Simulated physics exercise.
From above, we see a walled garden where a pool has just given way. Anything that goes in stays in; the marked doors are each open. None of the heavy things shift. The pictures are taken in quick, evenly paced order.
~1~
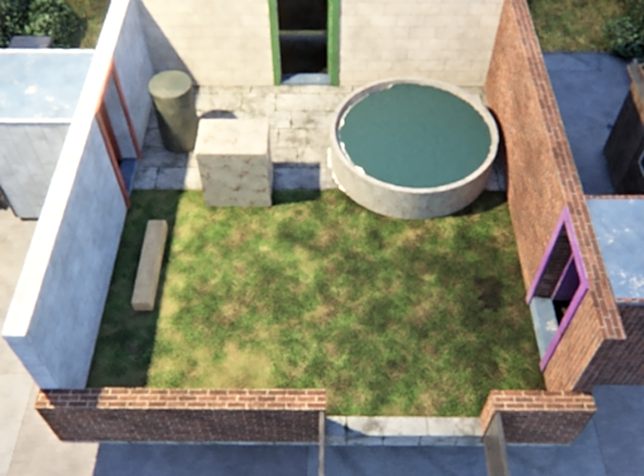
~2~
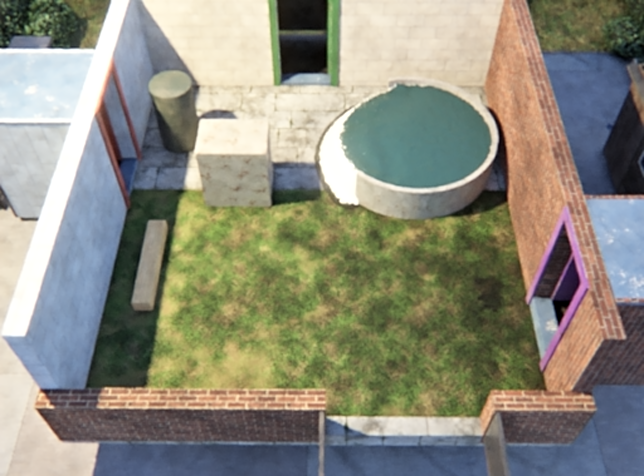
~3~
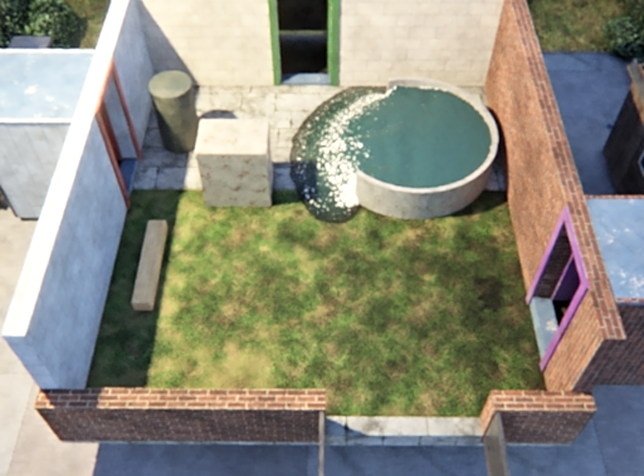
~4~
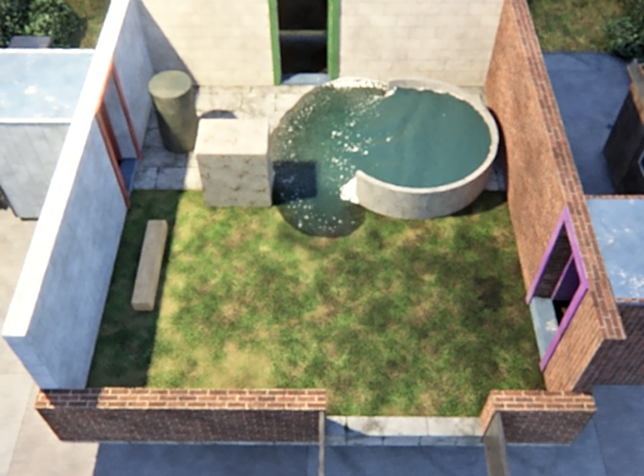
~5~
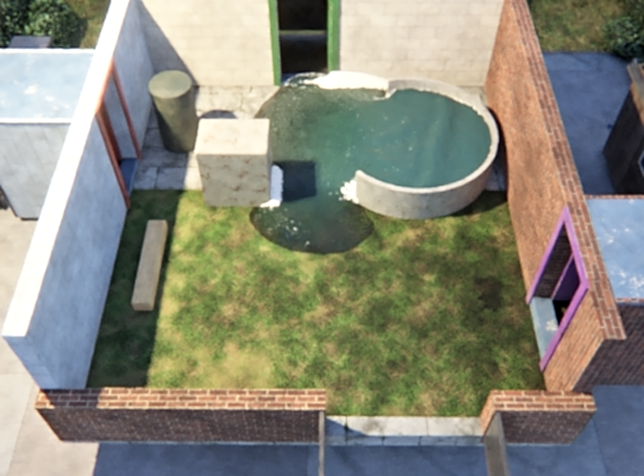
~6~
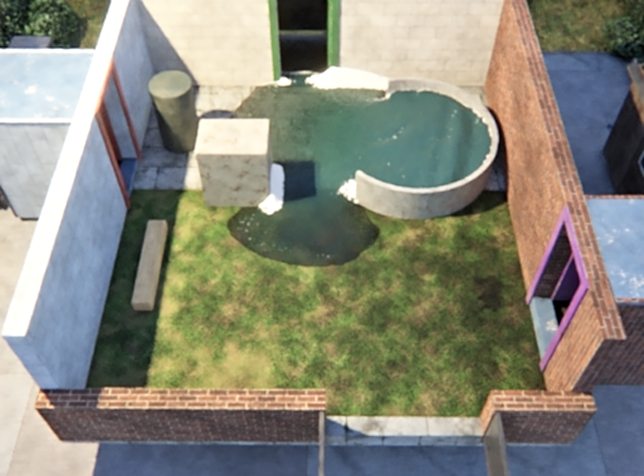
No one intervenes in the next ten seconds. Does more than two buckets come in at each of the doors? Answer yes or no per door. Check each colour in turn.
The green door yes, the red door yes, the purple door no.
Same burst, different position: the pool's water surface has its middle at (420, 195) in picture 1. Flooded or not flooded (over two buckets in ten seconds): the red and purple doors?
I'd say red overshoots the threshold while purple stays within the threshold.
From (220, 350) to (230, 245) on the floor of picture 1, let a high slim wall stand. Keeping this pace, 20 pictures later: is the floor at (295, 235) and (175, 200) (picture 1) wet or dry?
Inundated; inundated.
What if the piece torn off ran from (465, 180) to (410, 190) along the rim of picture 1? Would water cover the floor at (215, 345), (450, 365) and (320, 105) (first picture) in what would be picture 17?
Going through them one by one, I'd say high and dry, then waterlogged, then high and dry.
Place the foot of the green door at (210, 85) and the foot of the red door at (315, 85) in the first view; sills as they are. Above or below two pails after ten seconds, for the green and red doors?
First the green door, which crosses the line, then the red door, which crosses the line.
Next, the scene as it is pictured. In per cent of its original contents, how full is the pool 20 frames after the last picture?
About 22 per cent.
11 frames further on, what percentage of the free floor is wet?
Roughly 50 percent, I reckon.
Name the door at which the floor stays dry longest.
It's the door marked purple.
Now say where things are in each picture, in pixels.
The first frame shows still water in the pool at (413, 134).
In the second frame, water pours out at (337, 137) and has run to a hidden place.
In the third frame, water pours out at (337, 138) and has run to a hidden place.
In the fourth frame, the front is at (328, 233), out from the gap at (337, 139).
In the fifth frame, the front is at (295, 245), out from the gap at (337, 140).
In the sixth frame, water pours out at (337, 140) and has run to (266, 252).
A moment on, water covers 35 % of the floor; the green door over two buckets in, the red door not reached, the purple door not reached.
Next, water covers 50 % of the floor; the green door far over two buckets in, the red door under two buckets in, the purple door not reached.
Then, water covers 65 % of the floor; the green door far over two buckets in, the red door over two buckets in, the purple door not reached.
Later, water covers 85 % of the floor; the green door far over two buckets in, the red door over two buckets in, the purple door not reached.
In the end, water covers 100 % of the floor; the green door far over two buckets in, the red door over two buckets in, the purple door wet at the sill, nothing in.
